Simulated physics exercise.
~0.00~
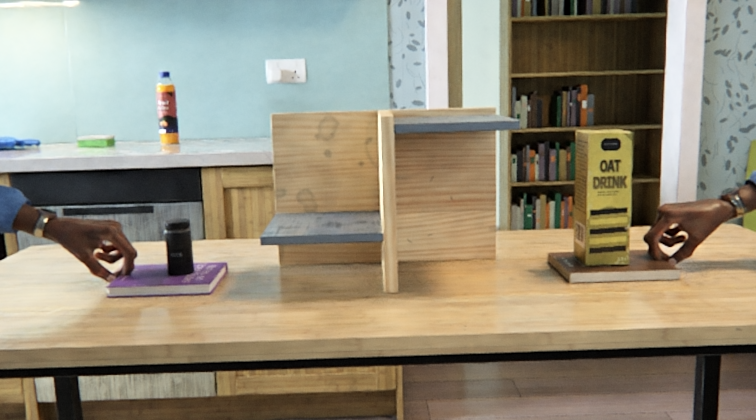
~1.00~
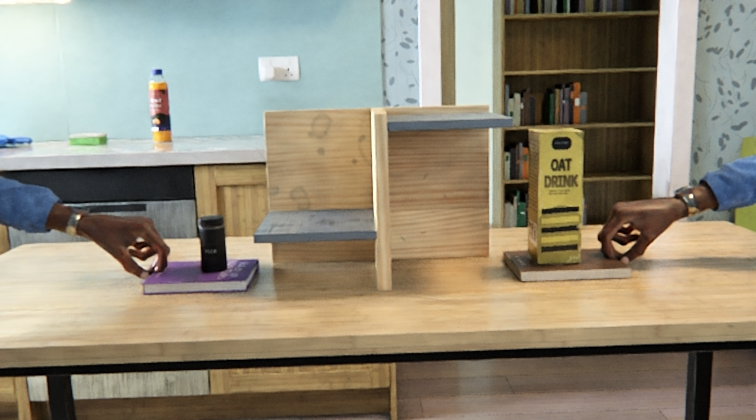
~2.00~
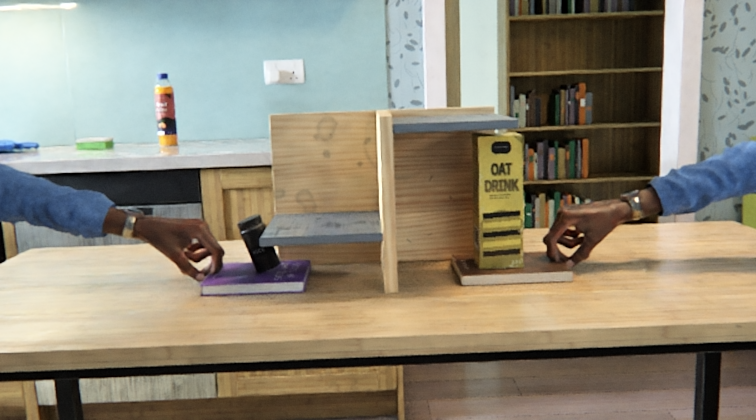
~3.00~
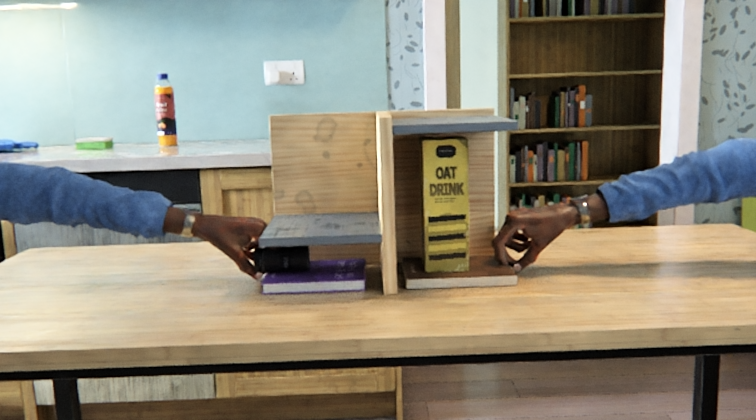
The clip shows two hands pushing books inward beneath a rack's shelves, a purple one carrying a black shaker and a brown one carrying a yellow carton. The shaker strikes the left shelf, tilts and ends on its side, while the carton slides under the right shelf upright.
